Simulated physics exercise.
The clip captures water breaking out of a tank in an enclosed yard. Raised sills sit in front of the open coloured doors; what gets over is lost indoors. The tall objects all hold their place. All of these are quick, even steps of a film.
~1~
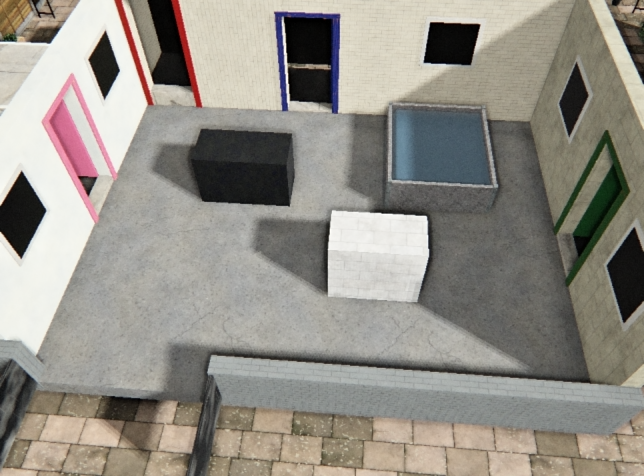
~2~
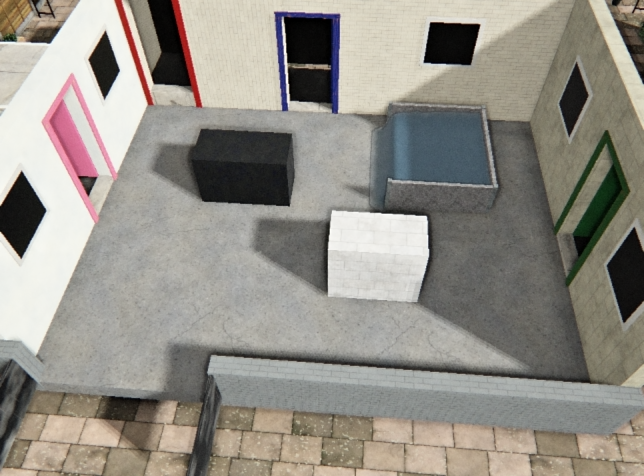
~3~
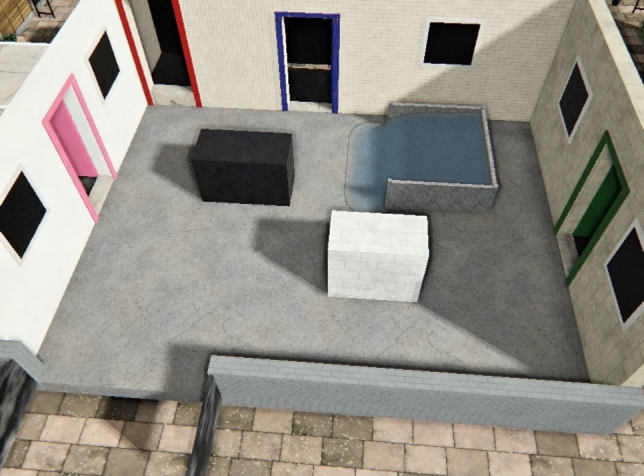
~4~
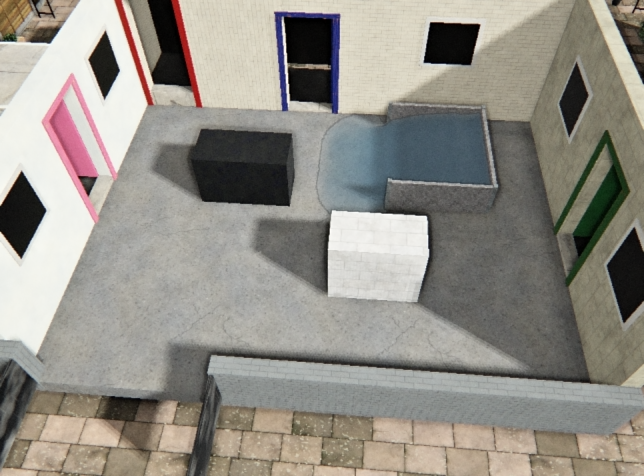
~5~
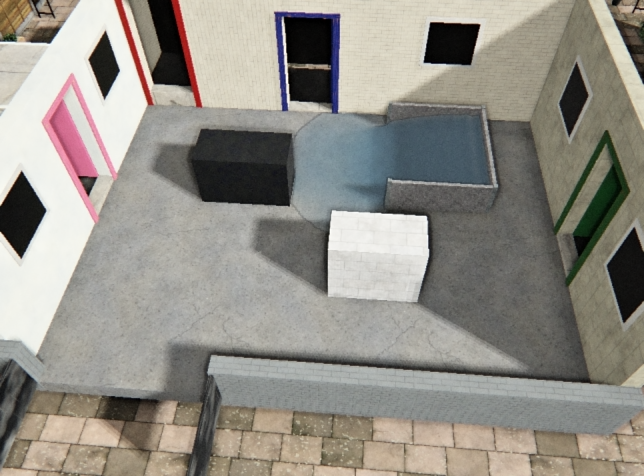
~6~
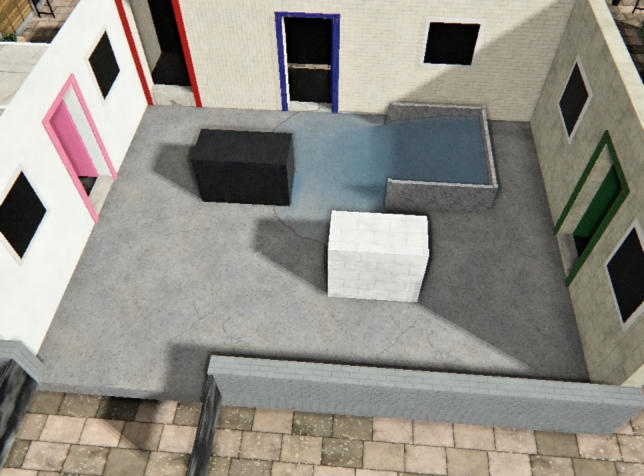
In a walled yard, water pours from the left side of a tank and spreads across grey paving to a black block.
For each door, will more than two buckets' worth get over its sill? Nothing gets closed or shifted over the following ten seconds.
Result: Pink door: Within two buckets; blue door: Exceeds two buckets; red door: Within two buckets; green door: Within two buckets.
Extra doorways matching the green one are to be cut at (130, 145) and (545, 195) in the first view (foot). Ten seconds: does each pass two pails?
The first crosses the line, the second stays short of it.
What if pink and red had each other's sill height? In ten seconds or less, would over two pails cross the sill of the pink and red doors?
Then: Pink door takes less; red door takes more.
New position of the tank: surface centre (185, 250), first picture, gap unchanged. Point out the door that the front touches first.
First comes the one in pink.
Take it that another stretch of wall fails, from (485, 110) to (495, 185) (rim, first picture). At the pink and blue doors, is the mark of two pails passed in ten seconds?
Looks like the pink doesn't reach it but the blue doesn't reach it.
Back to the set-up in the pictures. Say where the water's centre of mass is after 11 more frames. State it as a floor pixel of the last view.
Centre of mass: Roughly (306, 164).
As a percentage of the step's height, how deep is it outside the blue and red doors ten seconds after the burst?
I reckon it's around 80 and then 20 per cent.
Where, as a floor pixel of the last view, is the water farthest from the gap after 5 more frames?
Somewhere near (162, 135).
A moment on, water covers 30 % of the floor; the pink door not reached, the blue door under two buckets in, the red door not reached, the green door not reached.
Next, water covers 40 % of the floor; the pink door wet at the sill, nothing in, the blue door under two buckets in, the red door wet at the sill, nothing in, the green door not reached.
Then, water covers 60 % of the floor; the pink door wet at the sill, nothing in, the blue door over two buckets in, the red door under two buckets in, the green door not reached.
Later, water covers 65 % of the floor; the pink door wet at the sill, nothing in, the blue door over two buckets in, the red door under two buckets in, the green door not reached.
In the end, water covers 80 % of the floor; the pink door wet at the sill, nothing in, the blue door over two buckets in, the red door under two buckets in, the green door not reached.
